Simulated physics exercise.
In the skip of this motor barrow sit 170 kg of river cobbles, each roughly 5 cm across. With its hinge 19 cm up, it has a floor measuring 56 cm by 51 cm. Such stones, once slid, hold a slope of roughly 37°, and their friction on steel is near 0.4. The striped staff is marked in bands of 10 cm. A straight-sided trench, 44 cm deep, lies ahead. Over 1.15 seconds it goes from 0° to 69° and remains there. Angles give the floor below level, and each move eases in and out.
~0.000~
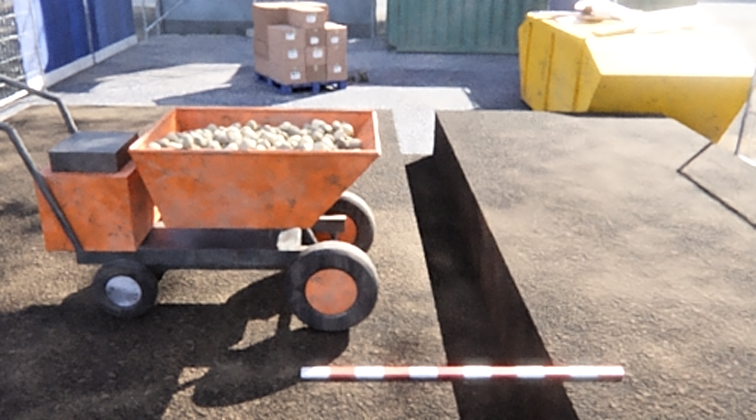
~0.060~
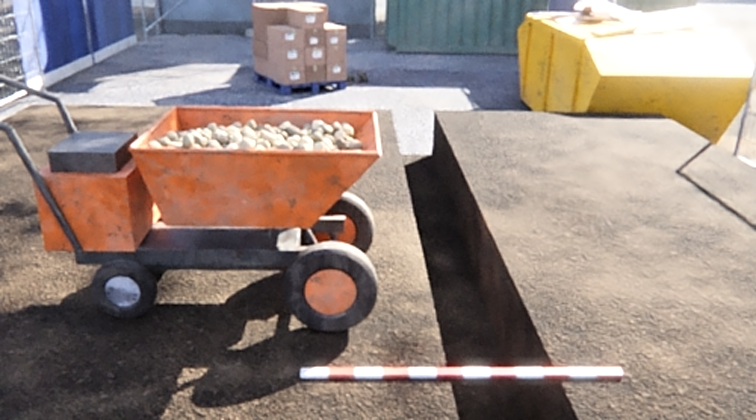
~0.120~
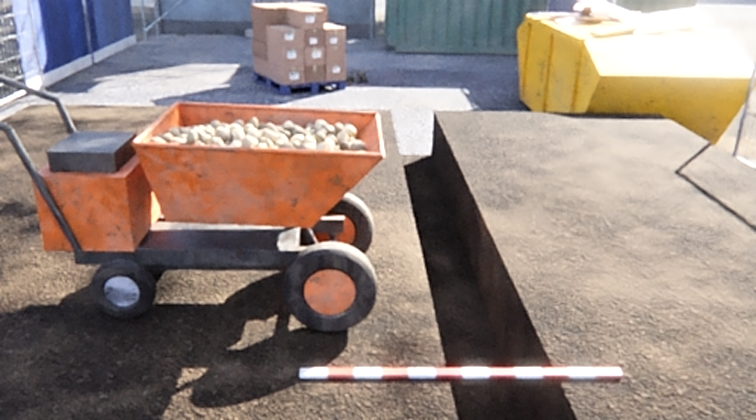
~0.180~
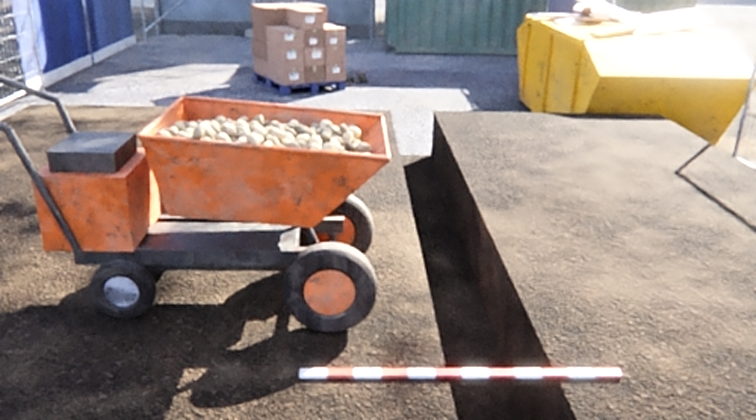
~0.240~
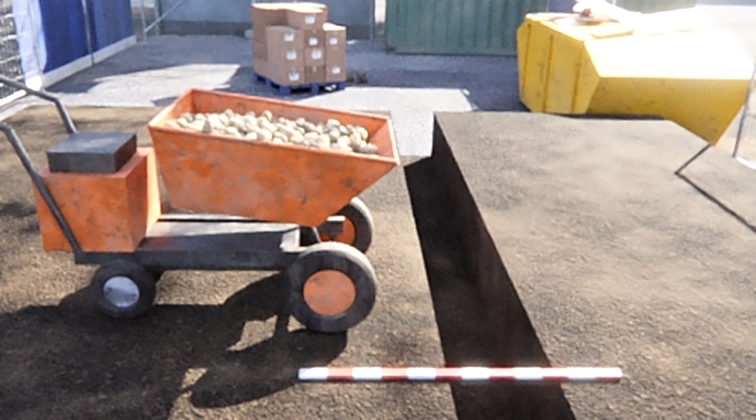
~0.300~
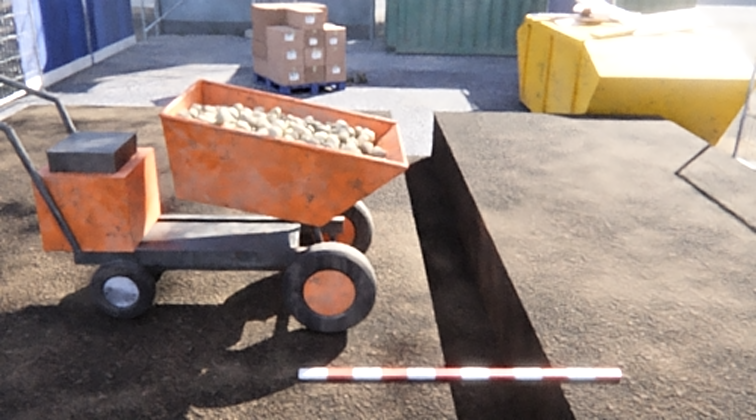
At first, an orange motor barrow loaded with rounded stones stands beside a straight-sided trench, its skip sitting level. The skip then tilts gradually toward the right, its rear edge rising and its front lip shifting closer to the trench, while the wheels stay still and the stones remain heaped inside.
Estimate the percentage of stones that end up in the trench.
Roughly 69 per cent.
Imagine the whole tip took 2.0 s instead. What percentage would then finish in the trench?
It'd be some 75 per cent.
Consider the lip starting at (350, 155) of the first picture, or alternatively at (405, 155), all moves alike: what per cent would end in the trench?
From the first place around 90 per cent, from the other around 50.
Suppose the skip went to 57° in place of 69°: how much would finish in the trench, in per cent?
The trench would hold about 50% of it.
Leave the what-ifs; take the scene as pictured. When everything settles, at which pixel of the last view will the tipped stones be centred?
Centre estimate: Around (495, 354).
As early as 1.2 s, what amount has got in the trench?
By that moment, roughly 25 per cent of the load.
After 0.9 s the floor is at 58°; 100 % in the skip; the foremost stones are at (475, 231).
After 1.2 s the floor is at 69°; 66 % in the skip, 23 % in the trench, 11 % past the trench; the foremost stones are at (570, 297).
After 1.6 s the floor is at 69°; 31 % in the skip, 40 % in the trench, 30 % past the trench; the foremost stones are at (689, 312).
After 3.5 s the floor is at 69°; 0 % in the skip, 69 % in the trench, 31 % past the trench; the foremost stones are past the picture's edge.
